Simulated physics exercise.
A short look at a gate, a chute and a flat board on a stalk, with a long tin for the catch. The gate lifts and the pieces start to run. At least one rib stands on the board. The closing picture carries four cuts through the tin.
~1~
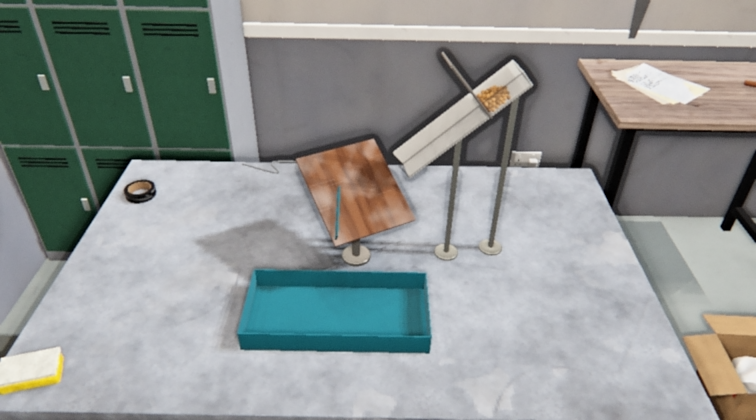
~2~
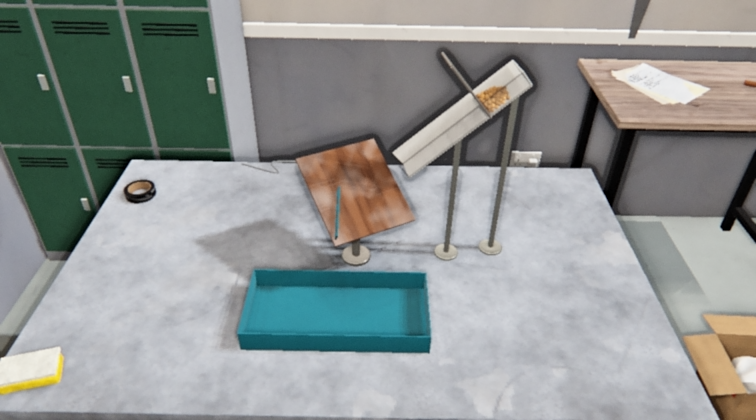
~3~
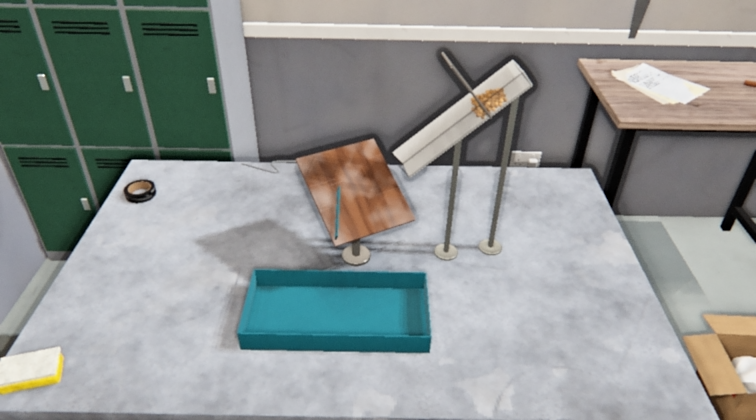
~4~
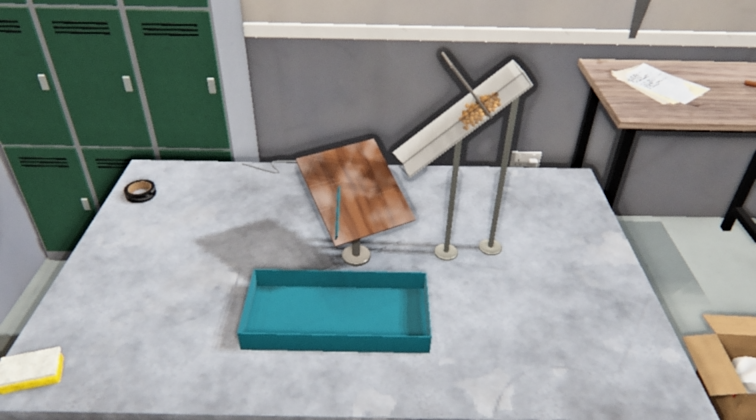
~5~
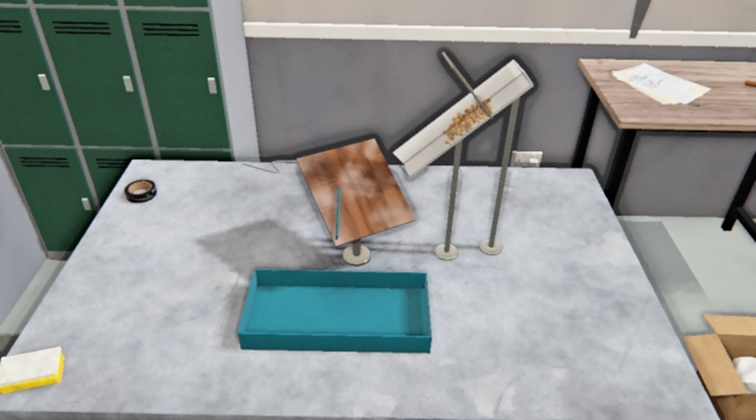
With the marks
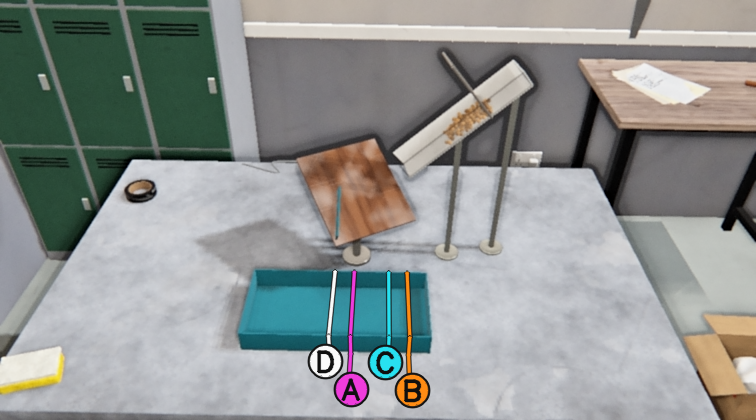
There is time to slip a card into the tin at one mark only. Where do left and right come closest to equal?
The answer is line A.
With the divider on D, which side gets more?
More lands on the right.
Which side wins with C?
More lands on the left.
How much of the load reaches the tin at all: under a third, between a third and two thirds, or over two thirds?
It is over two thirds.
On the marked copy, line A crosses the front rim at (350, 335); line B crosses the front rim at (409, 336); line C crosses the front rim at (389, 336); line D crosses the front rim at (328, 335).
With A, of what is caught, close to half on the left of the divider, close to half on the right.
With B, of what is caught, all but a few on the left of the divider, a small share on the right.
With C, of what is caught, the bulk on the left of the divider, close to a quarter on the right.
With D, of what is caught, only a few on the left of the divider, all but a few on the right.
